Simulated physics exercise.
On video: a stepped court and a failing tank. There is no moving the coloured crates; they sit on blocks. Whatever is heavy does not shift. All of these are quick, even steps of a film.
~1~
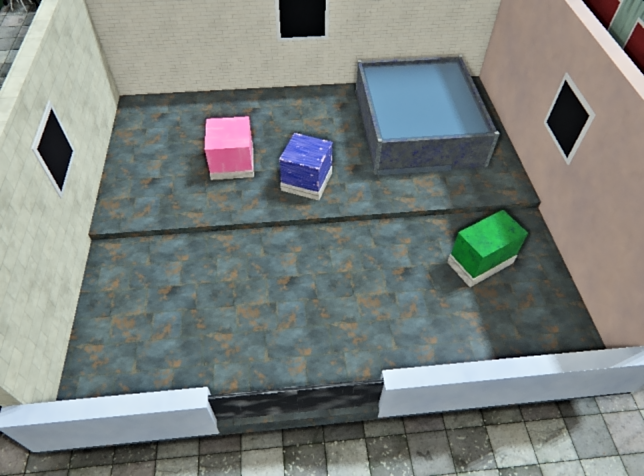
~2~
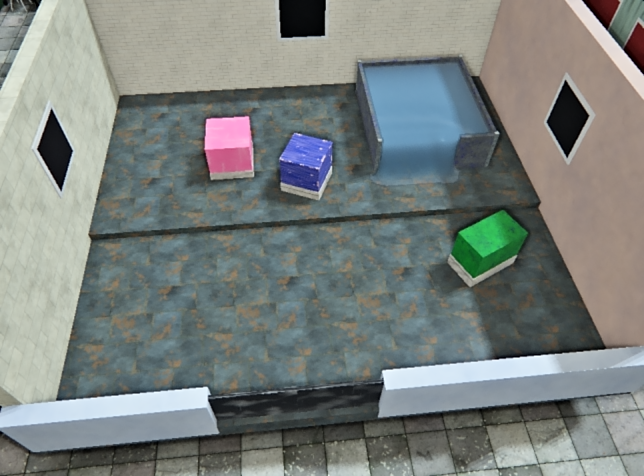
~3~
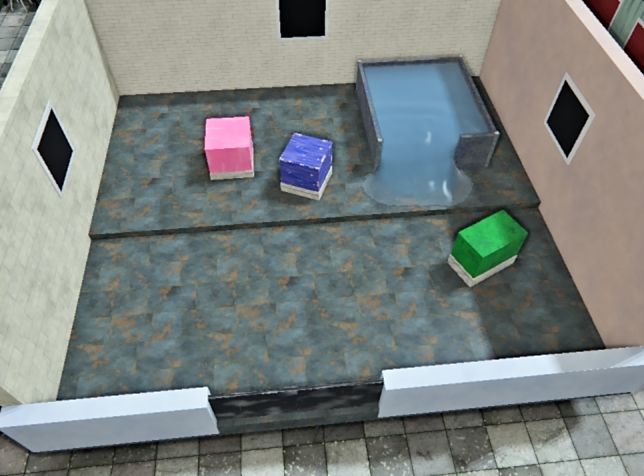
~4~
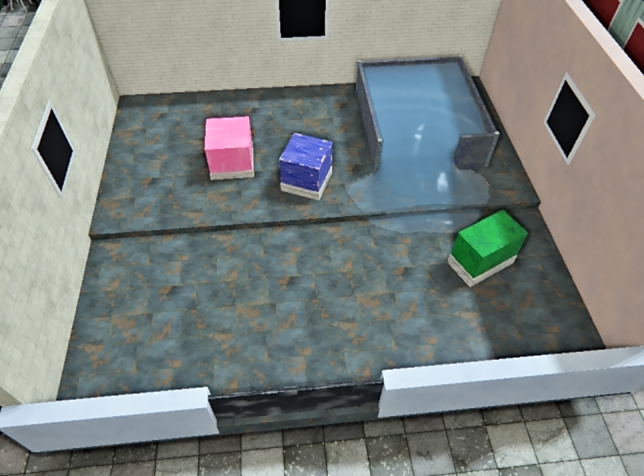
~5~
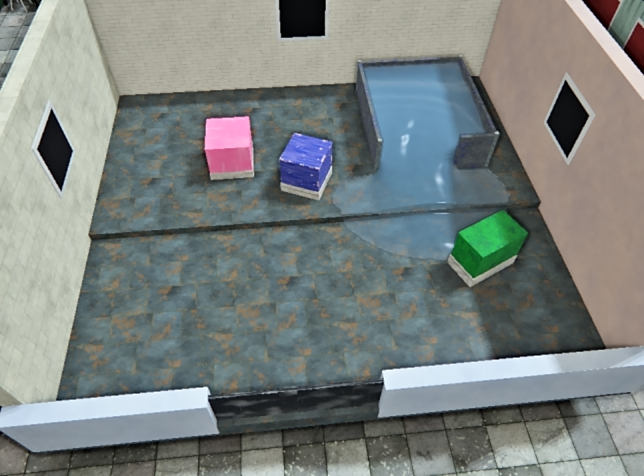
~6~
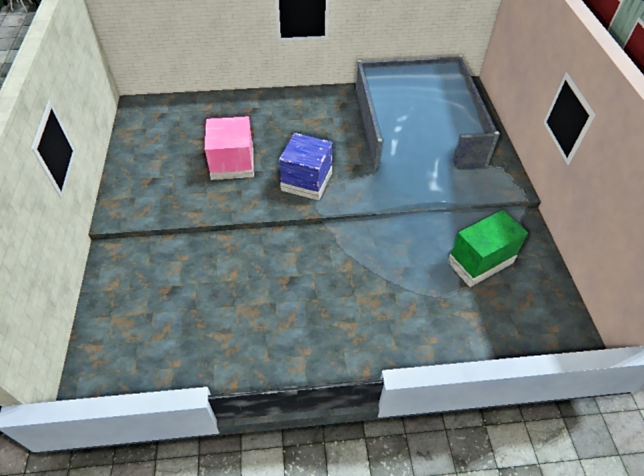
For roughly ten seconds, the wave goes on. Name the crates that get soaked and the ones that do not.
Result: The pink crate sits high enough; the green crate sits too low; the blue crate sits high enough.
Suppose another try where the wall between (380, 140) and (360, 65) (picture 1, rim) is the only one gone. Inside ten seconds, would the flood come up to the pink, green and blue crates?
Crate by crate: Pink - hit; green - left alone; blue - hit.
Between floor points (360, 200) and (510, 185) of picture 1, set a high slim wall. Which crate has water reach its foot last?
My answer: The pink crate.
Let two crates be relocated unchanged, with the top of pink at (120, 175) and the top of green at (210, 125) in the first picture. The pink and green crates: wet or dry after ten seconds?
Pink crate: Not reached; green crate: Not reached.
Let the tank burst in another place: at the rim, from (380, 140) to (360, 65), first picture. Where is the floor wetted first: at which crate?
First in line is the crate marked blue.
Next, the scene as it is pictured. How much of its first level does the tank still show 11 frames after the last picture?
My reading is roughly 50 in a hundred.
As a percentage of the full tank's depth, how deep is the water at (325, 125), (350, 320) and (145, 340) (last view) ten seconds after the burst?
In order: 0, 8, 20 %.
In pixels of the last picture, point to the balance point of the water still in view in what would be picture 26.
The water's centre sits above (385, 237).
A moment on, water covers 25 % of the floor; the pink crate not reached, the green crate water round its plinth, the blue crate water round its plinth.
Next, water covers 40 % of the floor; the pink crate not reached, the green crate water round its plinth, the blue crate water round its plinth.
Then, water covers 50 % of the floor; the pink crate not reached, the green crate water round its plinth, the blue crate water round its plinth.
Later, water covers 65 % of the floor; the pink crate not reached, the green crate water round its plinth, the blue crate water round its plinth.
In the end, water covers 65 % of the floor; the pink crate stayed above the water, the green crate was topped, the blue crate stayed above the water.
